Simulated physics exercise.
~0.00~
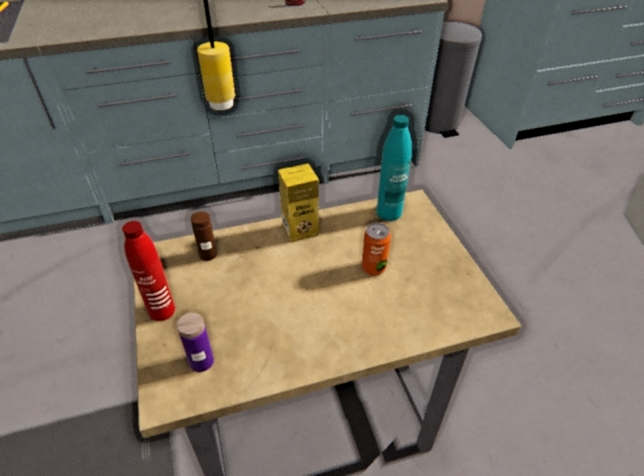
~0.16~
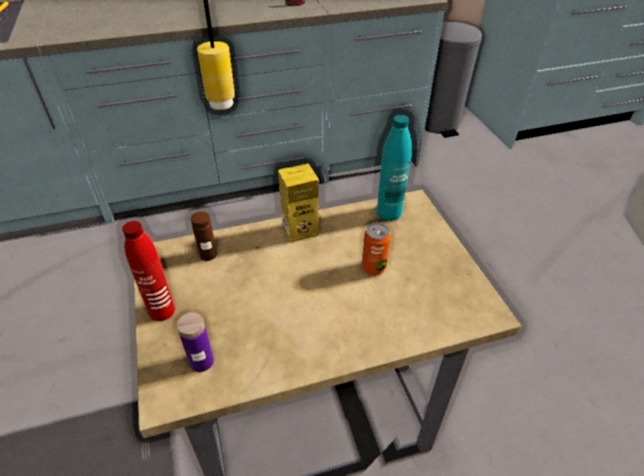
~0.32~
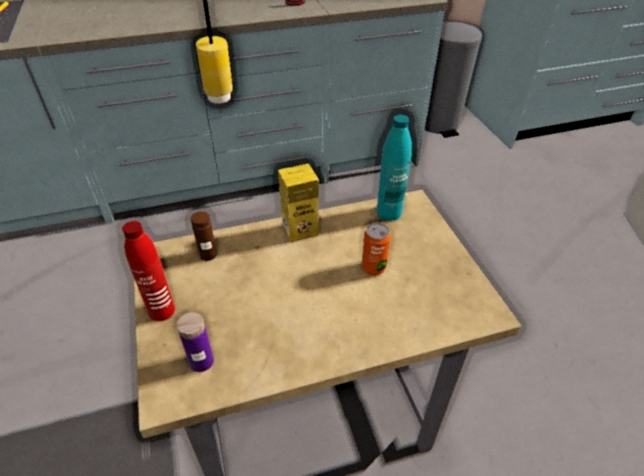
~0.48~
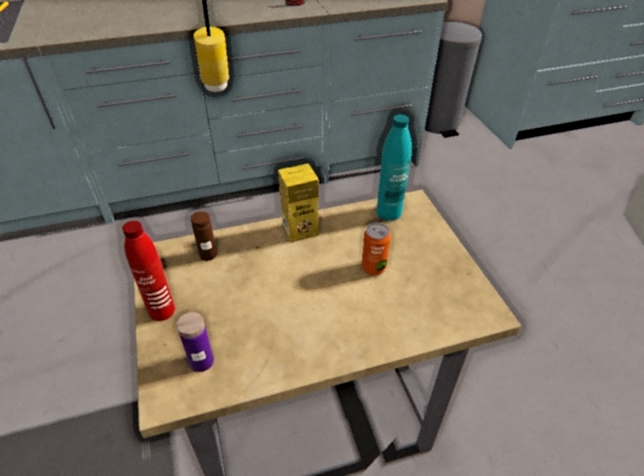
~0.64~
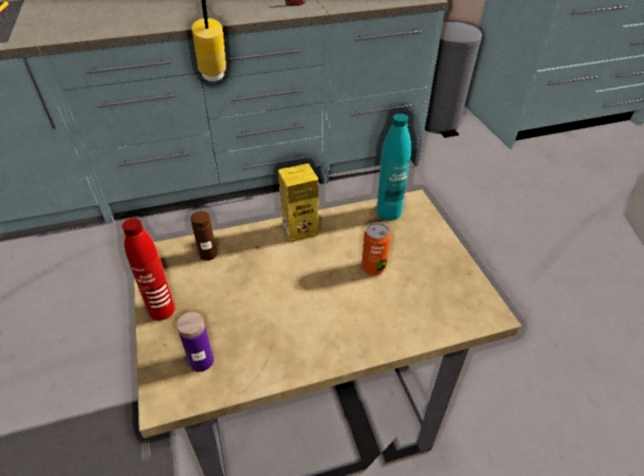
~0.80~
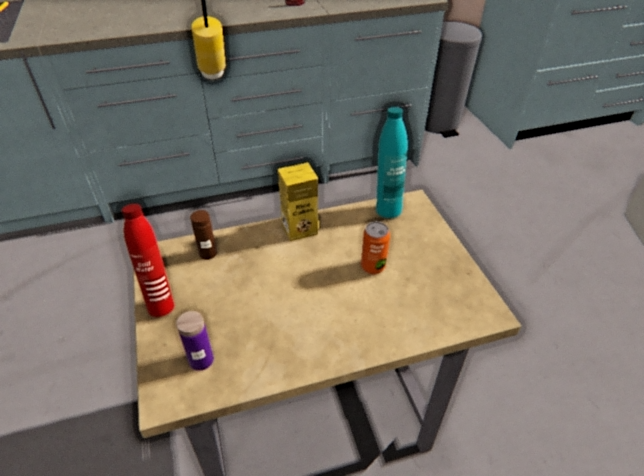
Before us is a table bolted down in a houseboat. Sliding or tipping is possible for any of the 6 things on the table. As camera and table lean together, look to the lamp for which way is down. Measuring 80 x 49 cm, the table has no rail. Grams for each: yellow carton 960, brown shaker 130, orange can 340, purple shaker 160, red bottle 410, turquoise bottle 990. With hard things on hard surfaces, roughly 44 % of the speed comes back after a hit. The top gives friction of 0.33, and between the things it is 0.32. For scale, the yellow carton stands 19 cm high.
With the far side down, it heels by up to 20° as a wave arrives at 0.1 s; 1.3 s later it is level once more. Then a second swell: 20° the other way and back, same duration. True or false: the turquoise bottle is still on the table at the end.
False, it has fallen off.
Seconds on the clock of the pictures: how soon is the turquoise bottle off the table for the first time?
Around 1.0 seconds.
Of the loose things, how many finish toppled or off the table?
I count 2.
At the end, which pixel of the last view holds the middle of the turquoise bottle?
End position: Roughly (363, 337).
After 1.10 s, heel 9°, far side down; turquoise bottle now off the table; red bottle on its side; yellow carton moved 2 cm.
After 1.50 s, heel 1°, near side down; red bottle now off the table; yellow carton moved 2 cm.
After 2.00 s, heel 20°, near side down; yellow carton moved 2 cm.
In the end (3.2 s), off the table, red bottle and turquoise bottle; the other 4 under 5 cm from the start. In the last view, turquoise bottle near (363, 337).
